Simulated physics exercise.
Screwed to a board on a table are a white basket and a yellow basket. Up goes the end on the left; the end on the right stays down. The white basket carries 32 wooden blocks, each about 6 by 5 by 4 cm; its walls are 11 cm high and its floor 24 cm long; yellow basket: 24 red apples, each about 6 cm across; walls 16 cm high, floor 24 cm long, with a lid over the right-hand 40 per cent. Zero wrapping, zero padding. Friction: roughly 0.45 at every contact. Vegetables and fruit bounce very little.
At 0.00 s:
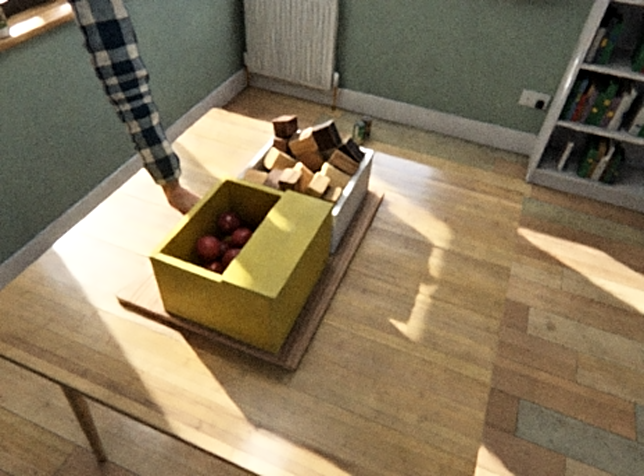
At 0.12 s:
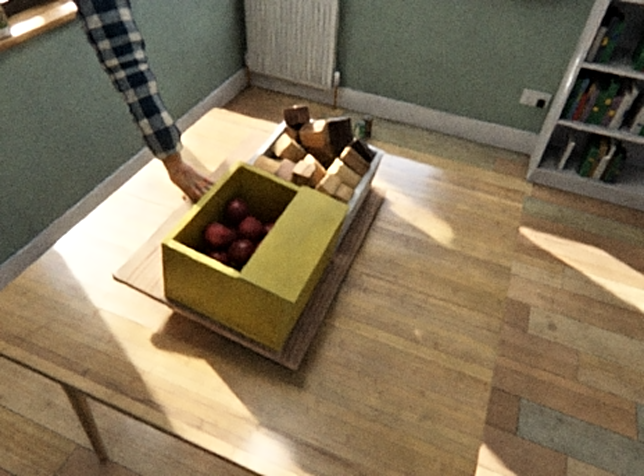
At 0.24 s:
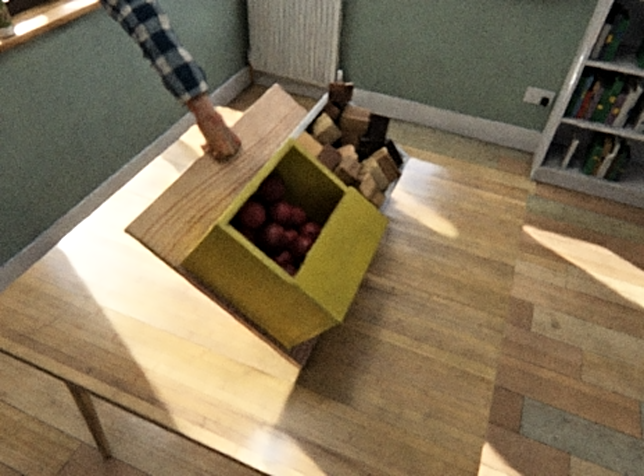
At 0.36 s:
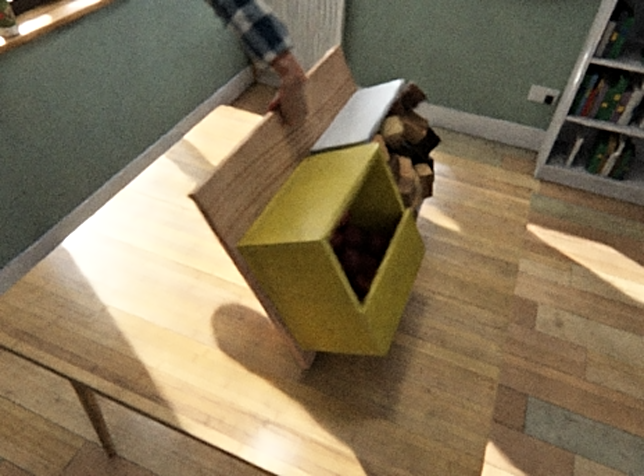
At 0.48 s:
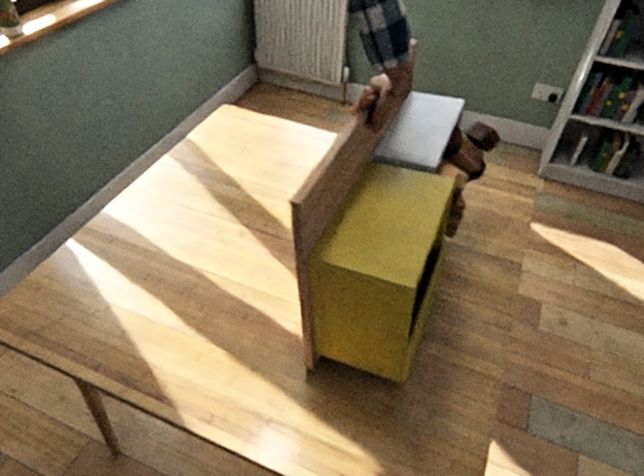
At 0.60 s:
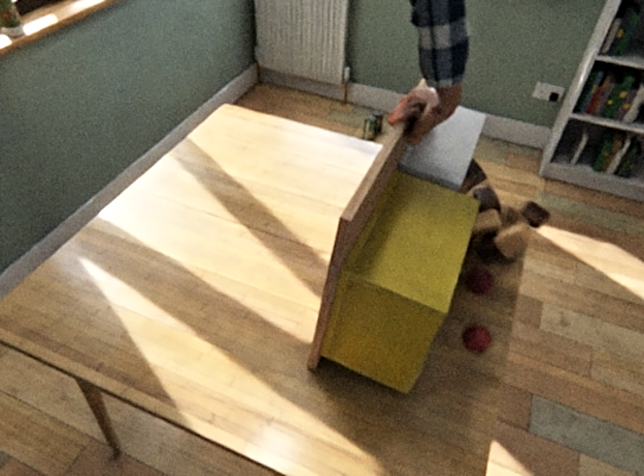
A hand in a checked sleeve lifts the left side of a wooden board on a table, tilting the yellow box of red apples and the white box of wooden blocks attached to it. The board swings upright and slightly beyond, both boxes turn onto their sides, and blocks and apples tumble out at the right.
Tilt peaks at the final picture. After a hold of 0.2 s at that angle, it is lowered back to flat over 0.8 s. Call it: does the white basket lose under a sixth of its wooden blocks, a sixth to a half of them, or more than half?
It loses more than half of them.
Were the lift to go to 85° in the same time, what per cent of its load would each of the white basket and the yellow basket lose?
In that case white basket 60 %, yellow basket 10 %.
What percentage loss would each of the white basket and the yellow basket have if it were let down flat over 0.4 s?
In that case white basket 80, yellow basket 10 per cent.
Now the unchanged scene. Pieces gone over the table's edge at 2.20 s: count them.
Around 12, roughly.
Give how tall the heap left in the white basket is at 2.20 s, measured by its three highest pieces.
It comes to close to 9 centimetres.
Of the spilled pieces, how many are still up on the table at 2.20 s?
Piece count: Roughly 14.
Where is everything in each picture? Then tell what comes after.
In the first picture (we follow the rim corner now nearest the camera, unless another is named; the camera pans a little), white basket (by its farthest rim corner) at (286, 129); yellow basket at (270, 297); tilt 0°; nothing out yet.
The second picture shows white basket at (297, 115); yellow basket at (288, 300); tilt 10°.
The third picture shows yellow basket at (334, 316); tilt 34°.
The fourth picture shows yellow basket at (380, 348); tilt 62°.
The fifth picture shows yellow basket at (402, 376); tilt 86°; 6 out, the lowest block at (449, 206).
The sixth picture shows yellow basket at (405, 386); tilt 96°; 18 out.
After 0.86 s, tilt 94°; 23 of 32 out of the white basket and 2 of 24 out of the yellow basket.
After 1.18 s, tilt 52°; 24 of 32 out of the white basket and 2 of 24 out of the yellow basket.
After 1.62 s, tilt 0°; 24 of 32 out of the white basket and 2 of 24 out of the yellow basket.
Final count (at 2.20 s), 24 of 32 out of the white basket and 2 of 24 out of the yellow basket. Asked share, 24 of 32, 75 per cent.
